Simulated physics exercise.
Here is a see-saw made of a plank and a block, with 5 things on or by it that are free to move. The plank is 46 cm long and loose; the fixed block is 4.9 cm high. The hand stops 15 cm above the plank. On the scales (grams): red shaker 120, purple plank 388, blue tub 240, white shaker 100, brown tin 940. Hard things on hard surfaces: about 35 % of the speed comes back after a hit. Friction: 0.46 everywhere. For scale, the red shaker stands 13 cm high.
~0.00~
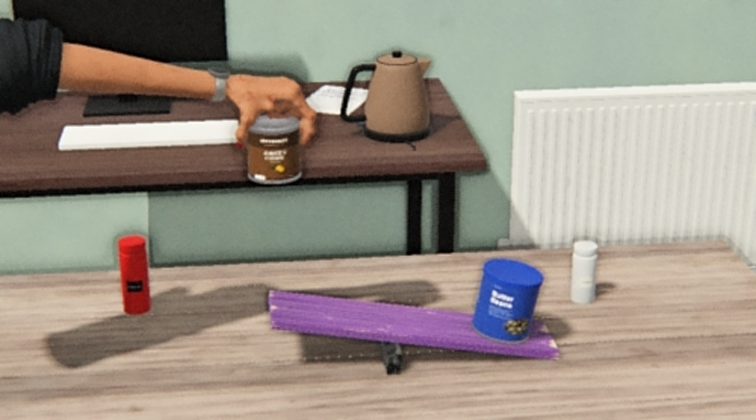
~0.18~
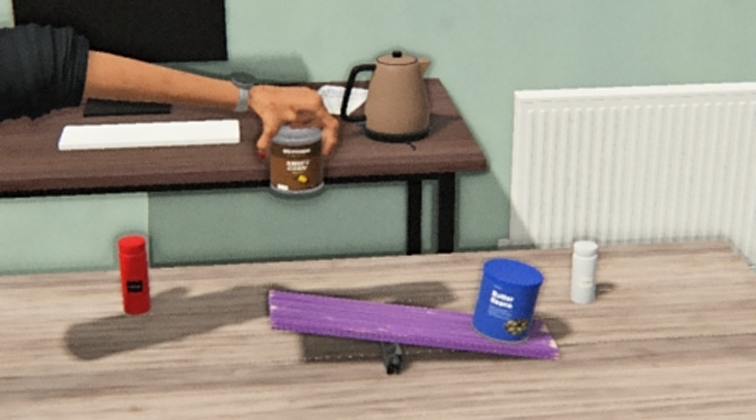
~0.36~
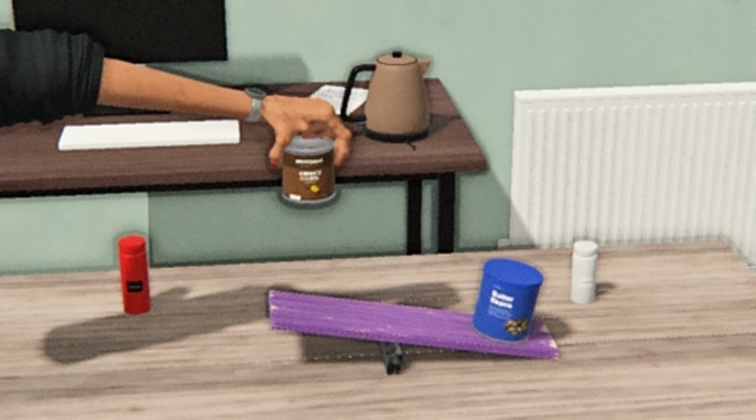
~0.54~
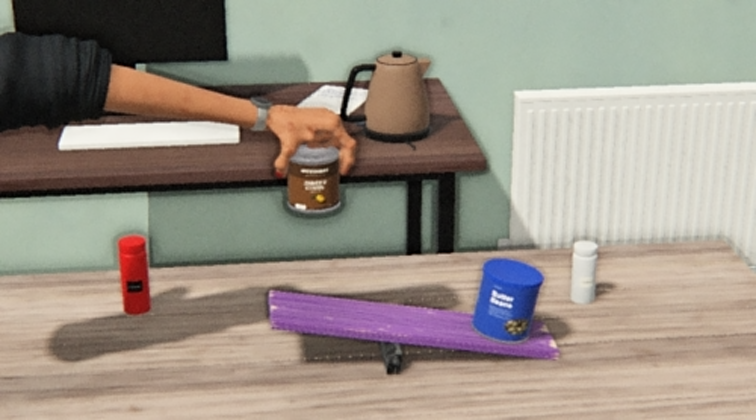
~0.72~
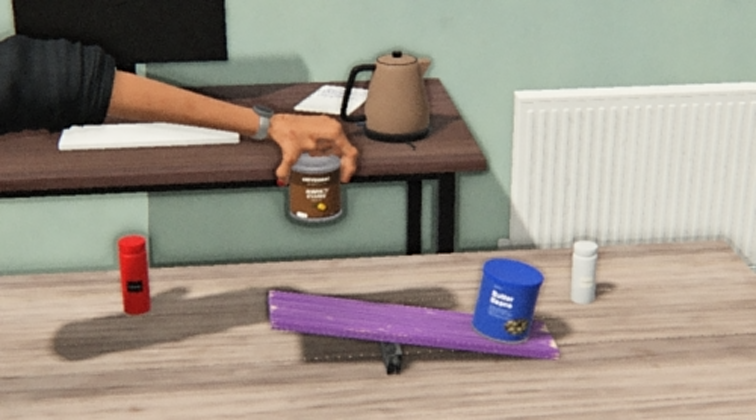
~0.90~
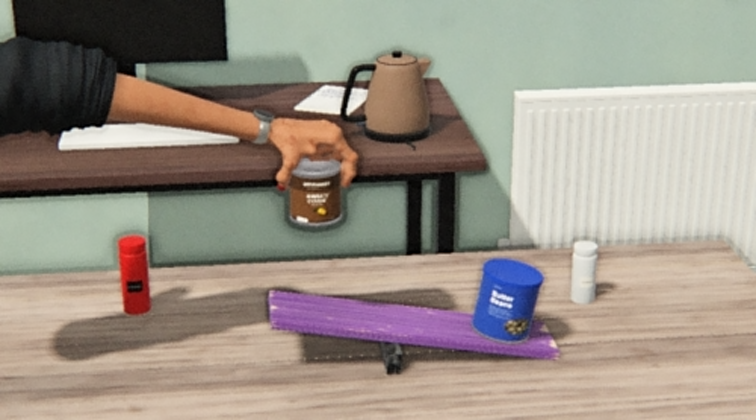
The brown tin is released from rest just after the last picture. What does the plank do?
The plank swings over.
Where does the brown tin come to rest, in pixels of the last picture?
Near (299, 322).
By 1.30 s, plank at 13°, tipped the other way; brown tin tilted 21° near (314, 310); blue tub tilted 58°.
By 1.50 s, plank at 16°, tipped the other way; brown tin tilted 16° near (299, 322); blue tub on its side.
When it is over (4.0 s), plank at 16°, tipped the other way; lying over on the table or plank, blue tub; not toppled but over 4 cm from the start, brown tin; the other 3 within 4 cm of the start. End places, in pixels of the last picture, brown tin near (299, 322). The plank comes down at its raised end.
